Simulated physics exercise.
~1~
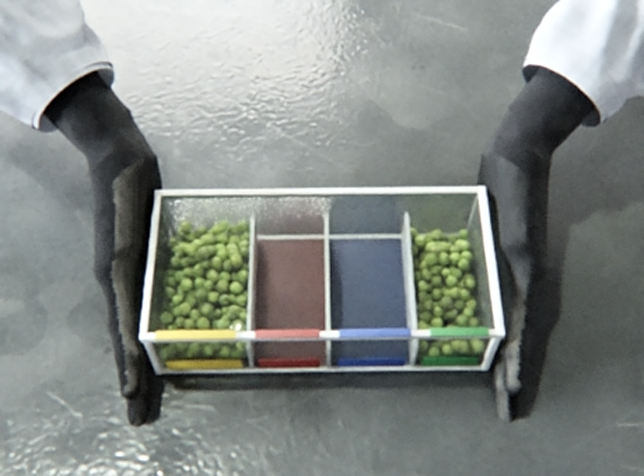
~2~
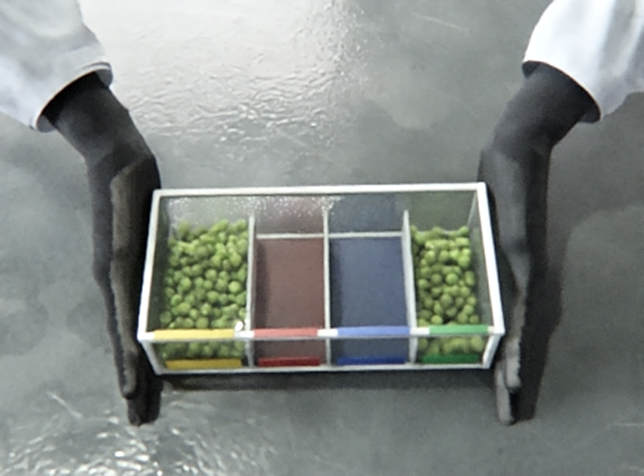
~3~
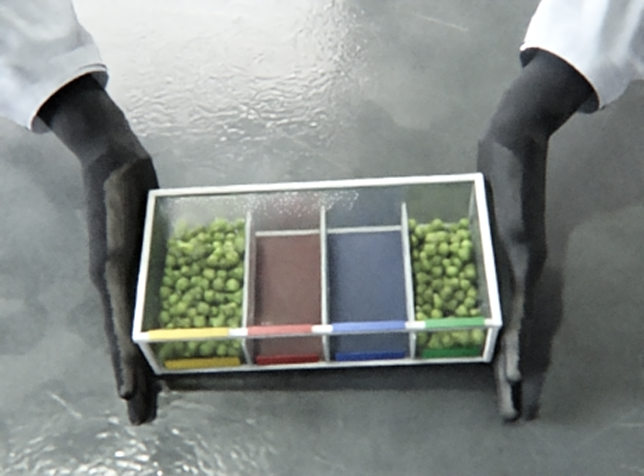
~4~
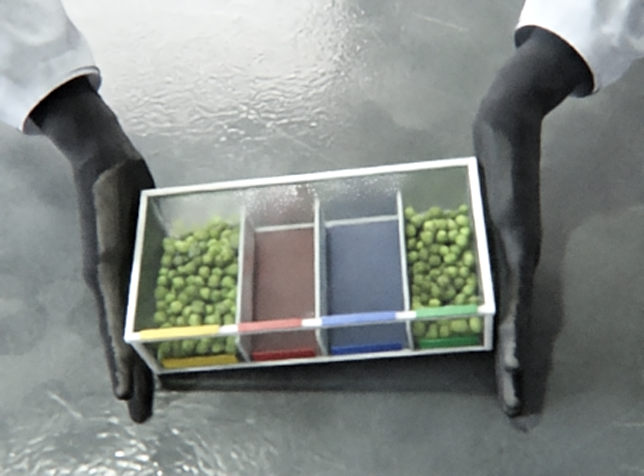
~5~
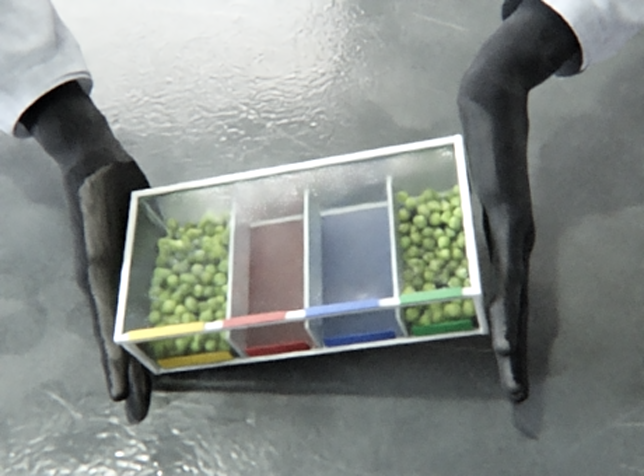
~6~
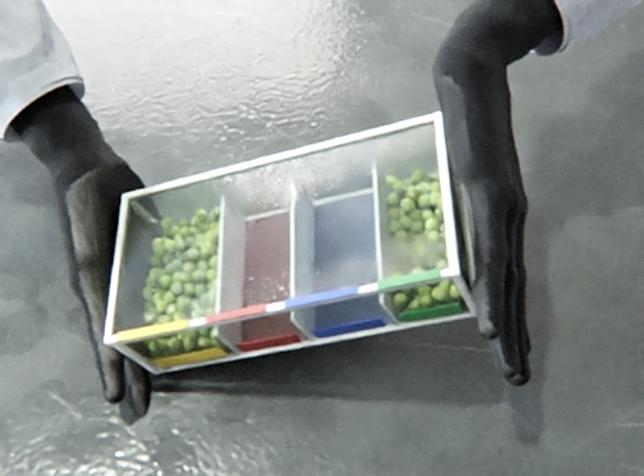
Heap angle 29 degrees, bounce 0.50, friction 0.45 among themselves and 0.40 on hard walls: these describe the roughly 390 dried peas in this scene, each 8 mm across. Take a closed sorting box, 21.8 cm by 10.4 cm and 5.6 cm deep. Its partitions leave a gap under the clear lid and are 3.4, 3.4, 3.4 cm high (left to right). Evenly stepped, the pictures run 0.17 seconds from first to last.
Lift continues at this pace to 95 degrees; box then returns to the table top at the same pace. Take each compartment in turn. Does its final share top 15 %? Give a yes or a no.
Red - no; blue - no; green - no; yellow - yes.
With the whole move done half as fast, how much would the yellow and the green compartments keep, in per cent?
Result: Yellow = 90 %; green = 5 %.
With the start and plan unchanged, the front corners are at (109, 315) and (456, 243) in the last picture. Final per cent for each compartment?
In the end red holds 10 %, blue holds 5 %, green holds 5 % and yellow holds 80 %.
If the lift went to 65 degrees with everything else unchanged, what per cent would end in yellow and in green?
In per cent, yellow gets 70 and green gets 20.
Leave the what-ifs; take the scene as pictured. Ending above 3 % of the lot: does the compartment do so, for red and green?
As for red, correct, and as for green, not so.
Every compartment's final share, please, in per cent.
Per cent by colour - red 10, blue 5, green 0, yellow 90.
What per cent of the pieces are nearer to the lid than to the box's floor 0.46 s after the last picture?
About 60 per cent.
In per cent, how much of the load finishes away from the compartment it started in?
The answer is close to 30 percent.
Then, 0.46 s after the last picture, tilt 94 degrees; blue 15 %, green 15 %, yellow 70 %.
Then, 0.76 s after the last picture, tilt 40 degrees; red 10 %, blue 5 %, yellow 90 %.
Then, 1.17 s after the last picture, tilt 0 degrees; red 10 %, blue 5 %, yellow 90 %.
In the end, red 10 %, blue 5 %, green 0 %, yellow 90 %.
